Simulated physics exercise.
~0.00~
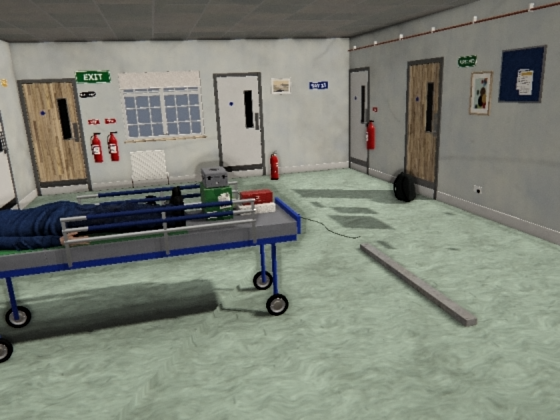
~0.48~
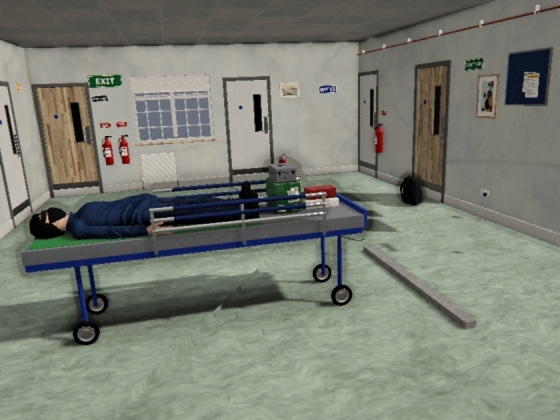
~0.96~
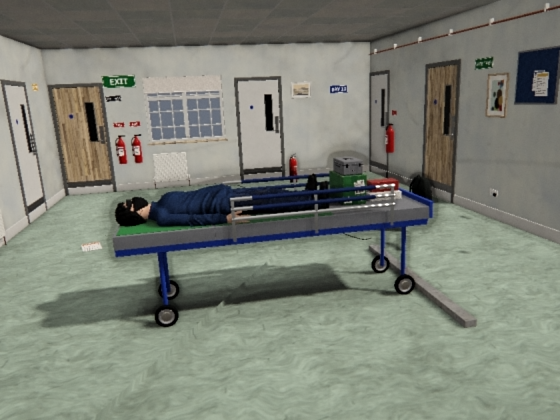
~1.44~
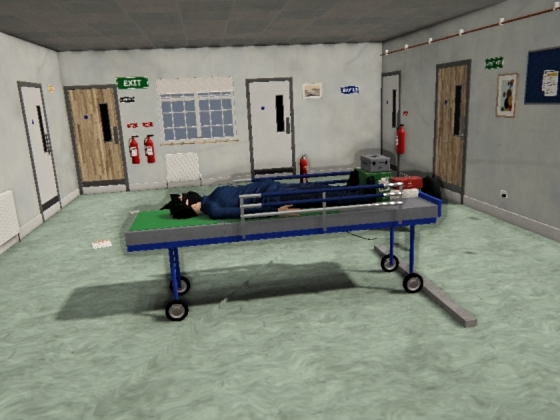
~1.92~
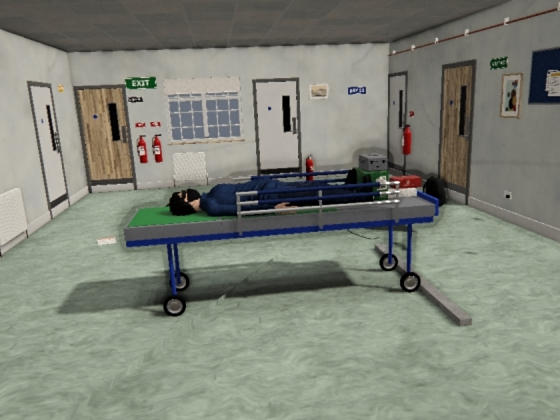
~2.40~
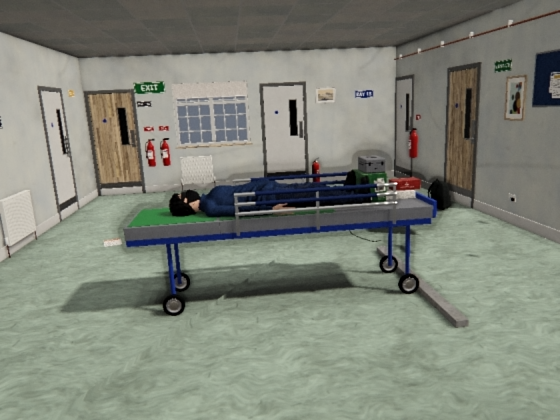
At first, a wheeled stretcher rolls in from the left of a pale room with several doors, carrying a limp person in dark blue who lies flat on their back. A grey case, a green holdall and a red box ride near the foot end. The stretcher moves right toward a long sill lying on the floor, bringing the person's head into view. At the sill it stops short without tipping, while the view drifts slightly sideways. It ends standing level and still, with the person and the items still on top.
